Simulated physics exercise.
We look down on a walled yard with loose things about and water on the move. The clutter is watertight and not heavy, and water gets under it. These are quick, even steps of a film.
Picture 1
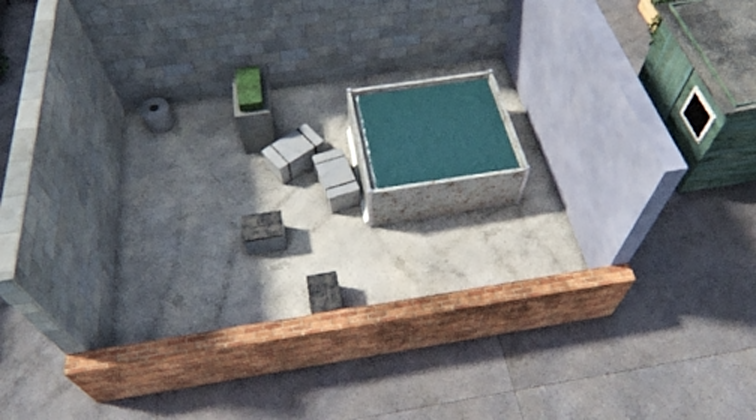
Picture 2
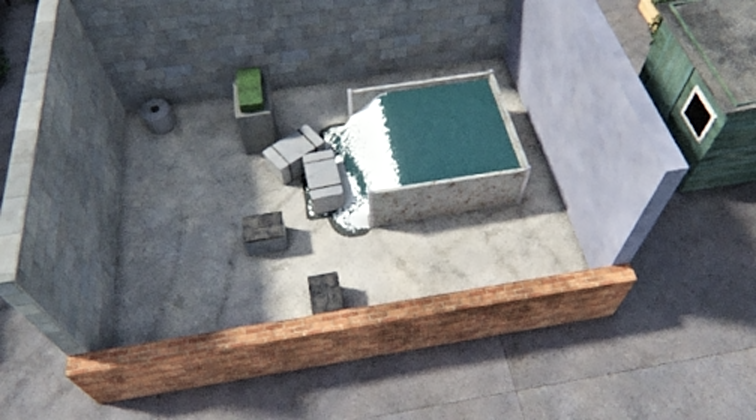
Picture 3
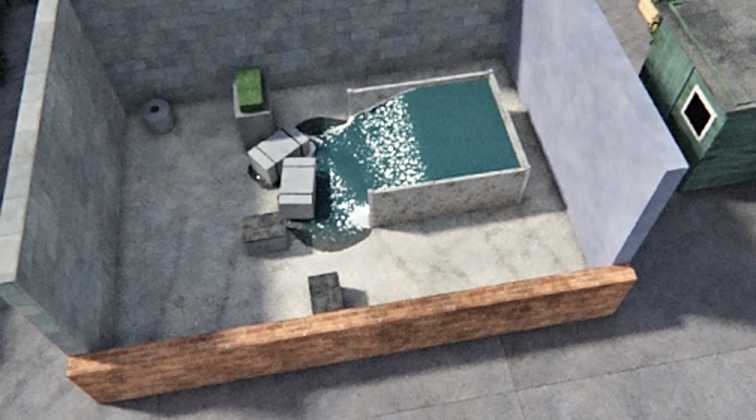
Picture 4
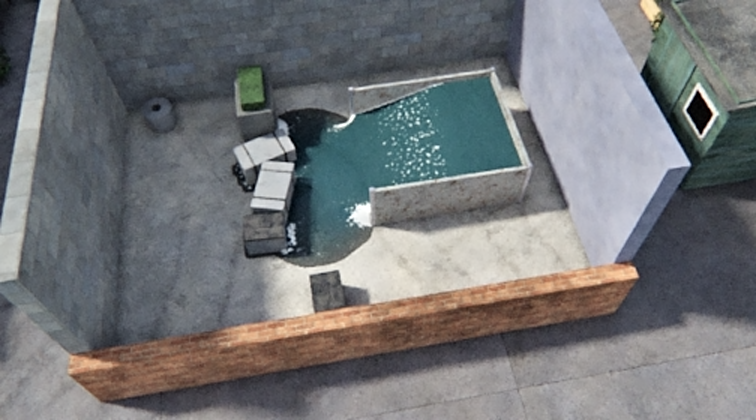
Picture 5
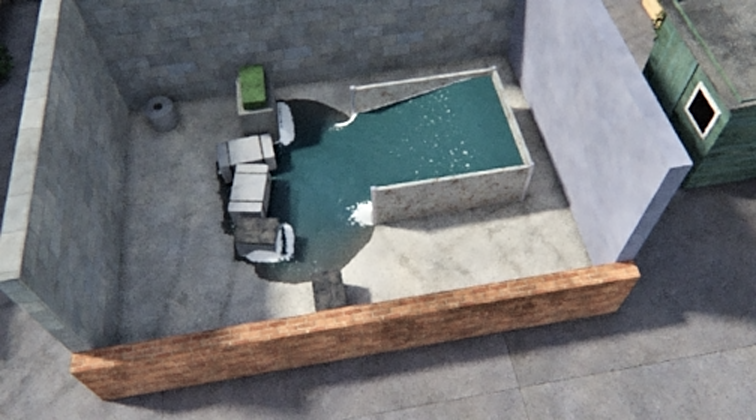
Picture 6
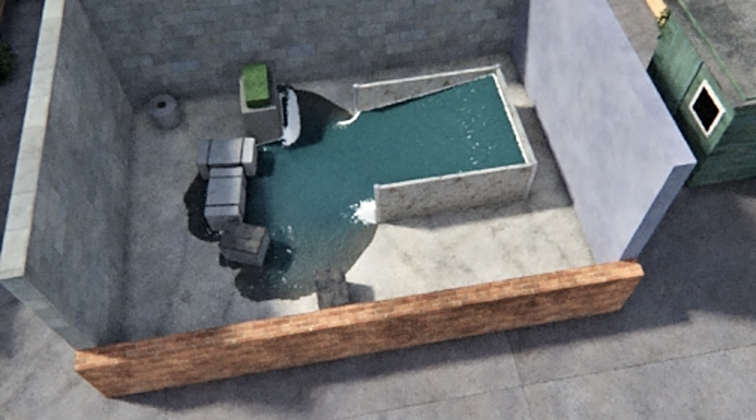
Water bursting from the left side of a raised tank, spreading across a walled yard and pushing pale grey blocks leftward.
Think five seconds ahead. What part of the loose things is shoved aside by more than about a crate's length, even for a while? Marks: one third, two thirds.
That comes to two thirds or above.
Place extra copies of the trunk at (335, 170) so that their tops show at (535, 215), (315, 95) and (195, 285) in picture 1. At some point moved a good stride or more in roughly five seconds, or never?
In turn: Under that, yes, yes.
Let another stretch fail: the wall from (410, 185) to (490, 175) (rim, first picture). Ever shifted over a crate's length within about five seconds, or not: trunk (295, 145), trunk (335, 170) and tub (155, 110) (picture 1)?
One after the other: Under that, less than that, moved that far.
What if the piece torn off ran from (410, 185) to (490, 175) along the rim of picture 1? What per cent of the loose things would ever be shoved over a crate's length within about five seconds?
Roughly 60 per cent.
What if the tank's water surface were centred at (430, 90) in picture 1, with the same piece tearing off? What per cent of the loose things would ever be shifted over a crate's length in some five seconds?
I make it 100 per cent.
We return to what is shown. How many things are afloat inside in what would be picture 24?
The number is 4.
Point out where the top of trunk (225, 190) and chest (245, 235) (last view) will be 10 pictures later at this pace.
Near (122, 221) and (122, 315).
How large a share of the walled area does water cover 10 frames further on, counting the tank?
Near 70 in a hundred.
A moment on, 3 of 5 are well off their spots; 2 afloat.
Next, 3 of 5 are well off their spots; 4 afloat.
Later, 4 of 5 are well off their spots; 4 afloat.
In the end, 5 of 5 are well off their spots, and 5 have been at some point; 4 afloat.
